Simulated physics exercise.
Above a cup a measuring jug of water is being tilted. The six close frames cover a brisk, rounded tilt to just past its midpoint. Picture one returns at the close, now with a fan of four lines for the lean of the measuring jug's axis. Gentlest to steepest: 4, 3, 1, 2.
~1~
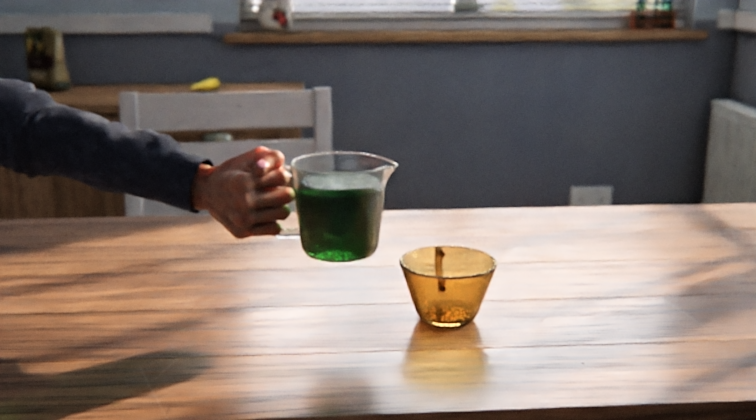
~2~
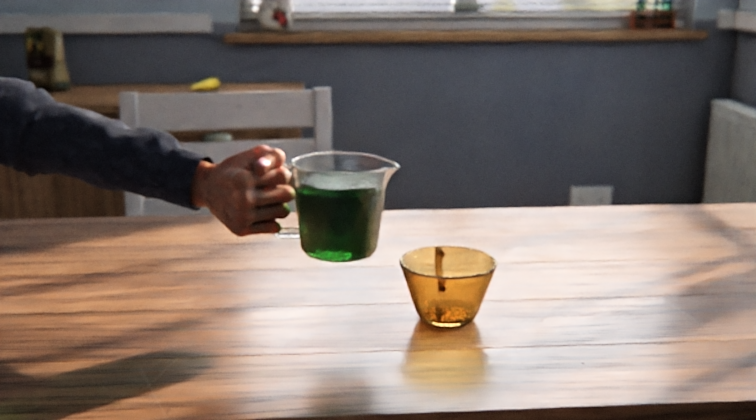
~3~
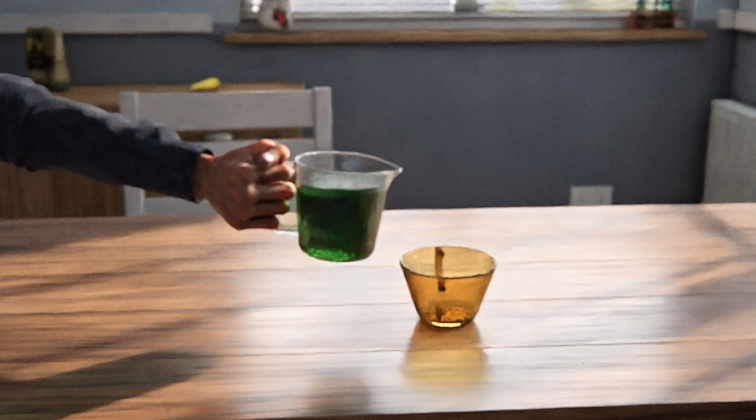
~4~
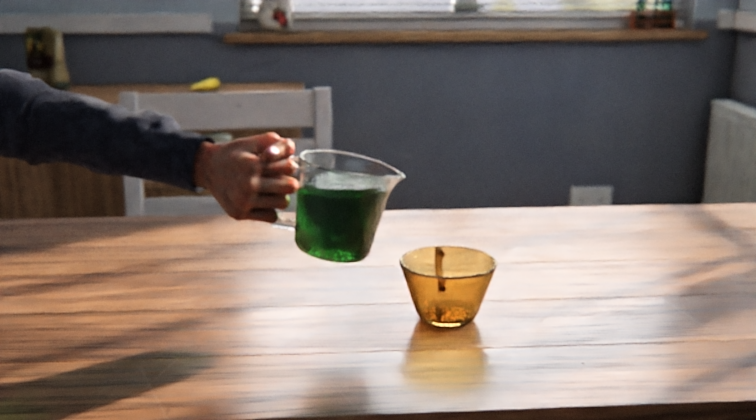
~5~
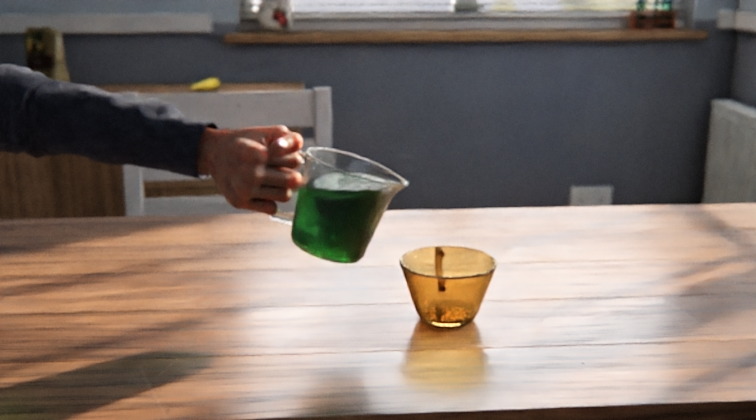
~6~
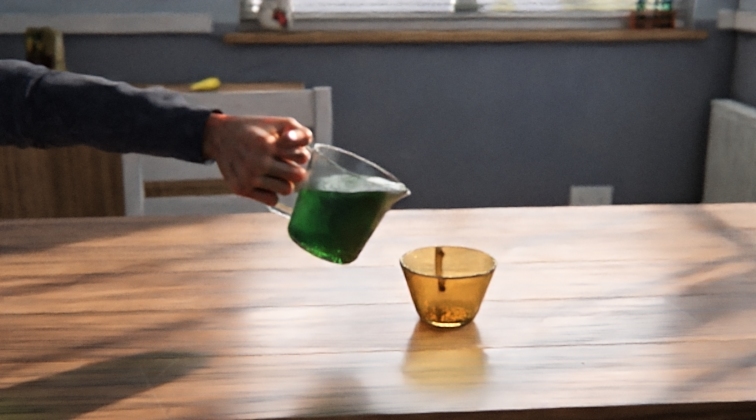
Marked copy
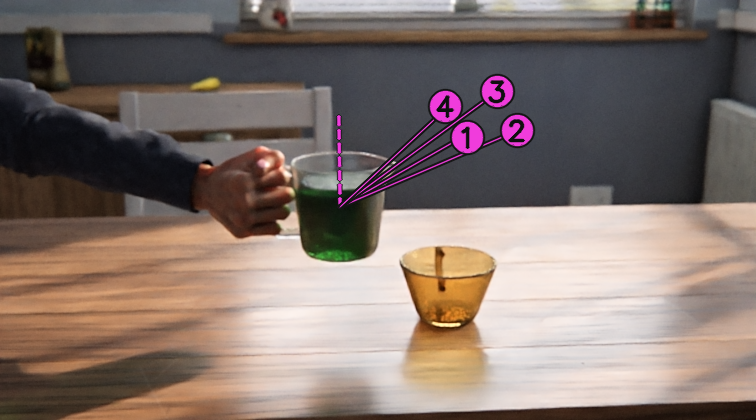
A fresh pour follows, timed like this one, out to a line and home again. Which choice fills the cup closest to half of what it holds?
3 is best.
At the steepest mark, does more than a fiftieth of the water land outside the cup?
Yes.
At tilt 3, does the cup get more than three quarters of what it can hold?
No.
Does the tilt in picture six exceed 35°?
No.
On the marked copy, 1 at (451, 143); 2 at (502, 137); 3 at (483, 101); 4 at (434, 119).
If 1 is chosen, the cup ends with about 65 % of what it can hold.
If 2 is chosen, the cup ends with about 69 % of what it can hold; 10 % of the water is spilt.
If 3 is chosen, the cup ends with about 48 % of what it can hold.
If 4 is chosen, the cup ends with about 35 % of what it can hold.
